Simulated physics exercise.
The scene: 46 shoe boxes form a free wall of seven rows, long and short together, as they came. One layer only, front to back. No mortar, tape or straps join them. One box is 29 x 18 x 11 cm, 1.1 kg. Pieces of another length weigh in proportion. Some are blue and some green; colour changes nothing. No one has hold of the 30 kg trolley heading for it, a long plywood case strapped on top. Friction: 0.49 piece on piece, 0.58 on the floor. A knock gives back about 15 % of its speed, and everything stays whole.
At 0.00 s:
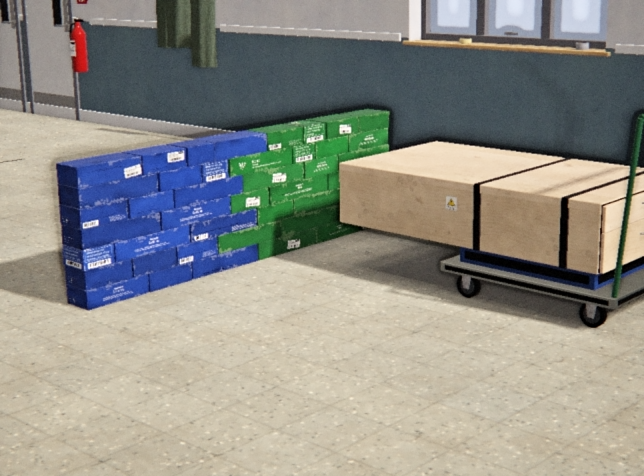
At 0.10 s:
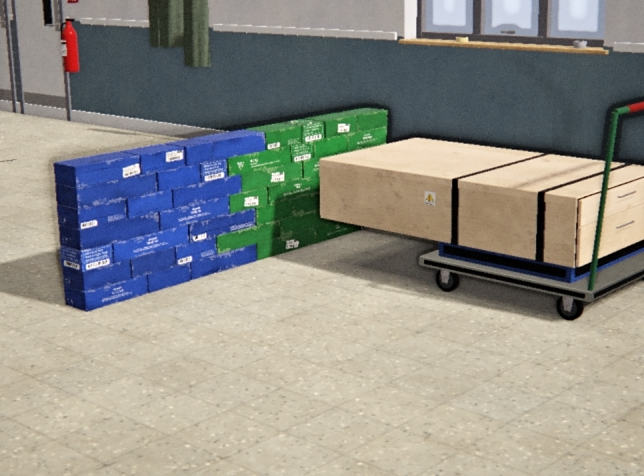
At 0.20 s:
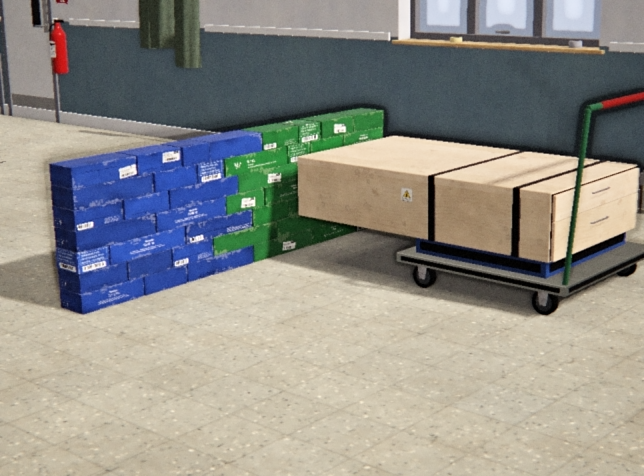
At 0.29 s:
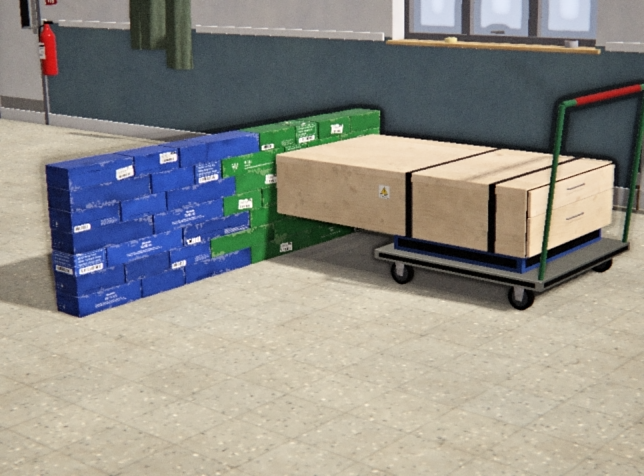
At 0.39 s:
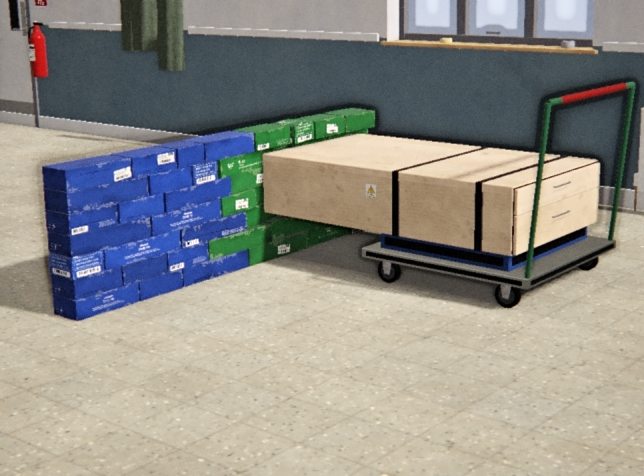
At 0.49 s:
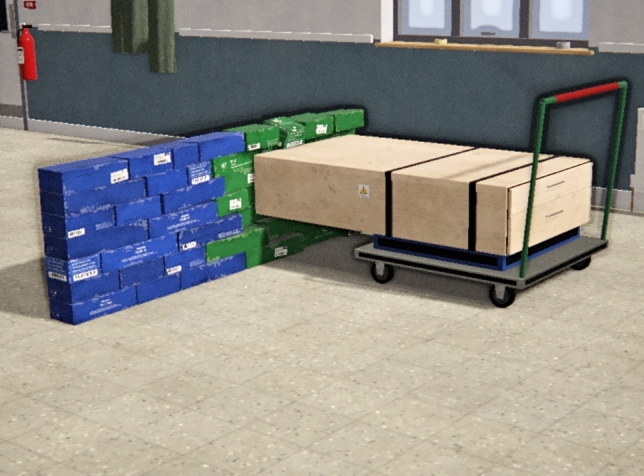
In this clip, a trolley carrying a long strapped wooden crate rolls left toward a wall of stacked blue and green boxes, then the crate's front end pushes into the green section, shifting and tilting some of the boxes.
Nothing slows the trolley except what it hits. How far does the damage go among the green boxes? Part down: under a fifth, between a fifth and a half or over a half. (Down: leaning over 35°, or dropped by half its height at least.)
The part is more than a half.
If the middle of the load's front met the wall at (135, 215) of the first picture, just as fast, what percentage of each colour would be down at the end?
Then blue 90, green 20 per cent.
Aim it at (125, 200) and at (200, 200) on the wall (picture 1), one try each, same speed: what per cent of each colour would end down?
Blue 80 then 90, green 10 then 50 per cent.
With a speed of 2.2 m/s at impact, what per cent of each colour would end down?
In that case blue 30, green 80 per cent.
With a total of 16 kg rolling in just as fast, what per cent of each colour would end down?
In that case blue 0, green 0 per cent.
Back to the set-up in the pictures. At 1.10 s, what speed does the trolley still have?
Near 0.2 m/s.
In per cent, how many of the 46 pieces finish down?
Near 55 per cent.
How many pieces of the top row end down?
7 from that row.
After 0.78 s, load 17 cm past the wall's line, still rolling; 4 of the 25 green boxes down (4 of 46 in all colours); top green box 28° from how it stood, 44 mm lower; top blue box 28° from how it stood.
After 1.10 s, load 24 cm past the wall's line, still rolling; 21 of the 25 green boxes down (27 of 46 in all colours); top green box on its side; top blue box on its side.
In the end (2.6 s), load 36 cm past the wall's line, stopped; 20 of the 25 green boxes down (26 of 46 in all colours); top green box upside down; top blue box upside down. That is 80 per cent. From the last view, middles, top green box near (113, 233), top blue box near (33, 282).
